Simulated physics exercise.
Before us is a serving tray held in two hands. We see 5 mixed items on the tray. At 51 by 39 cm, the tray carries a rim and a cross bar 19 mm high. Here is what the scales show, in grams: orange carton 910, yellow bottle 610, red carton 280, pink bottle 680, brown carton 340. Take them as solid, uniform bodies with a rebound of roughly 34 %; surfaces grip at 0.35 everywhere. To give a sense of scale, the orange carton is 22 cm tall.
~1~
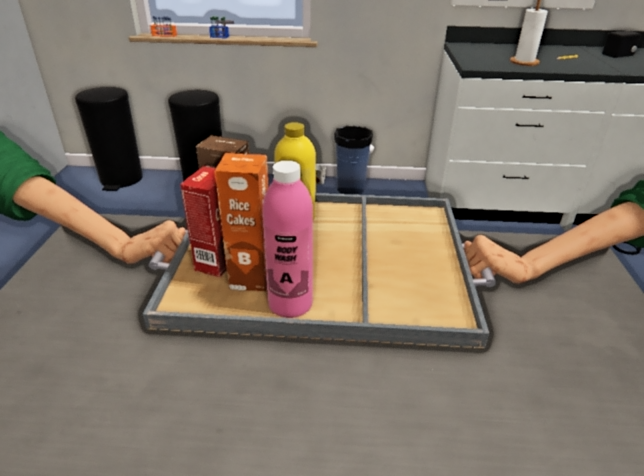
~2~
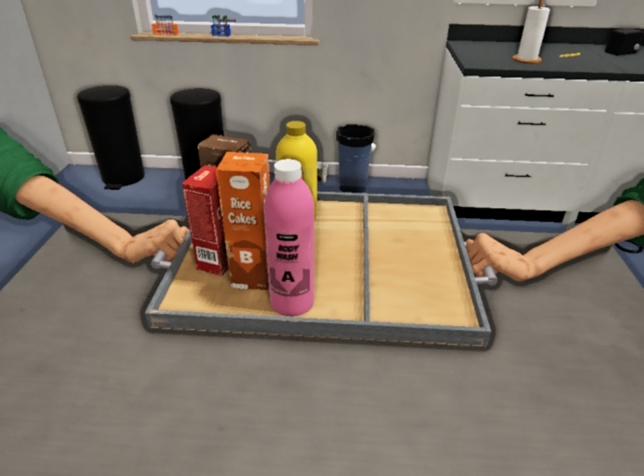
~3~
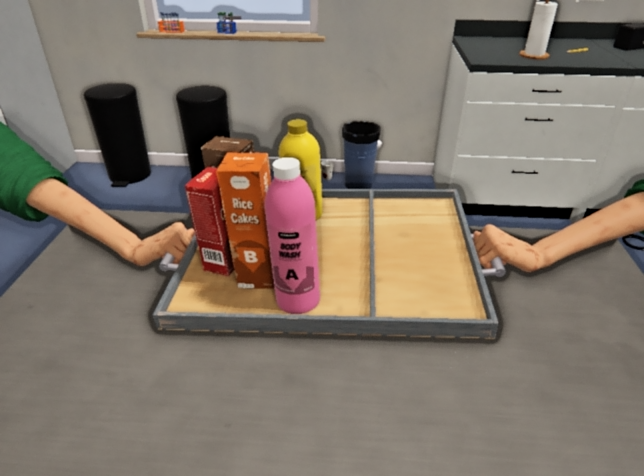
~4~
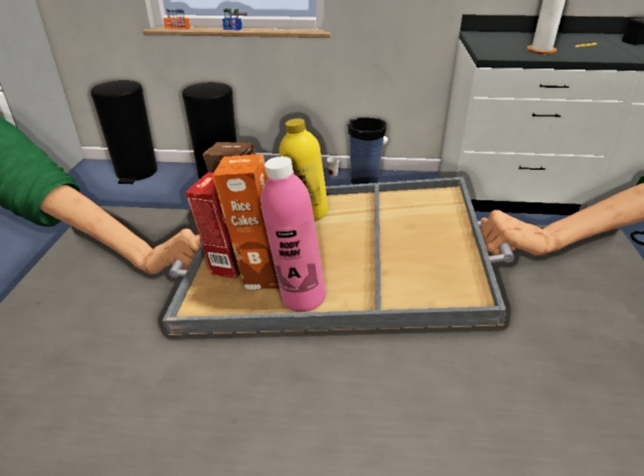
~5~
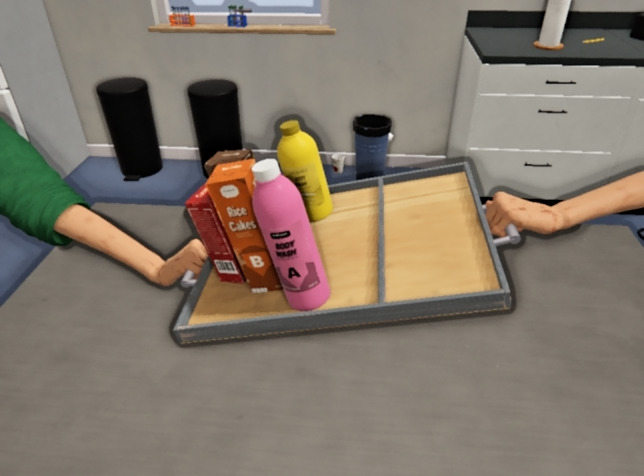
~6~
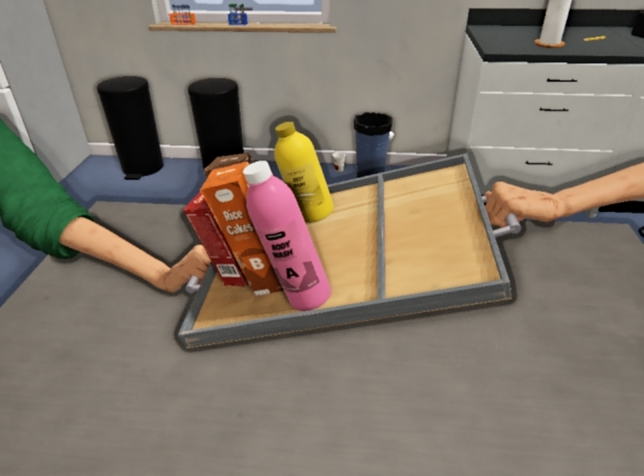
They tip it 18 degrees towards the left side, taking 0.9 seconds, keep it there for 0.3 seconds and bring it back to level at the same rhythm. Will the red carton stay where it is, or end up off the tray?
It ends up off the tray.
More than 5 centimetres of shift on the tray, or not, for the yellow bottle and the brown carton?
Yellow bottle: Remains in place. Brown carton: Remains in place.
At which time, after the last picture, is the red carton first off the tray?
Roughly at the 0.5 s mark.
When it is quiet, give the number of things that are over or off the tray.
Count: 3.
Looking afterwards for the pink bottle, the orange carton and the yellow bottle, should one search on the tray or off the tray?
Afterwards, the pink bottle stays on its support, the orange carton leaves its support, and the yellow bottle stays on its support.
Then, 0.60 s later than the last frame, tray tilted 17°, left edge down; orange carton and red carton now off the tray; pink bottle rocked 29° off its seat.
Then, 0.80 s later than the last frame, tray tilted 13°, left edge down; pink bottle on its side.
When it is over, off the tray, orange carton and red carton; lying over on the tray, pink bottle; the other 2 within 5 cm of the start. End places, in pixels of the last picture, red carton near (141, 308).
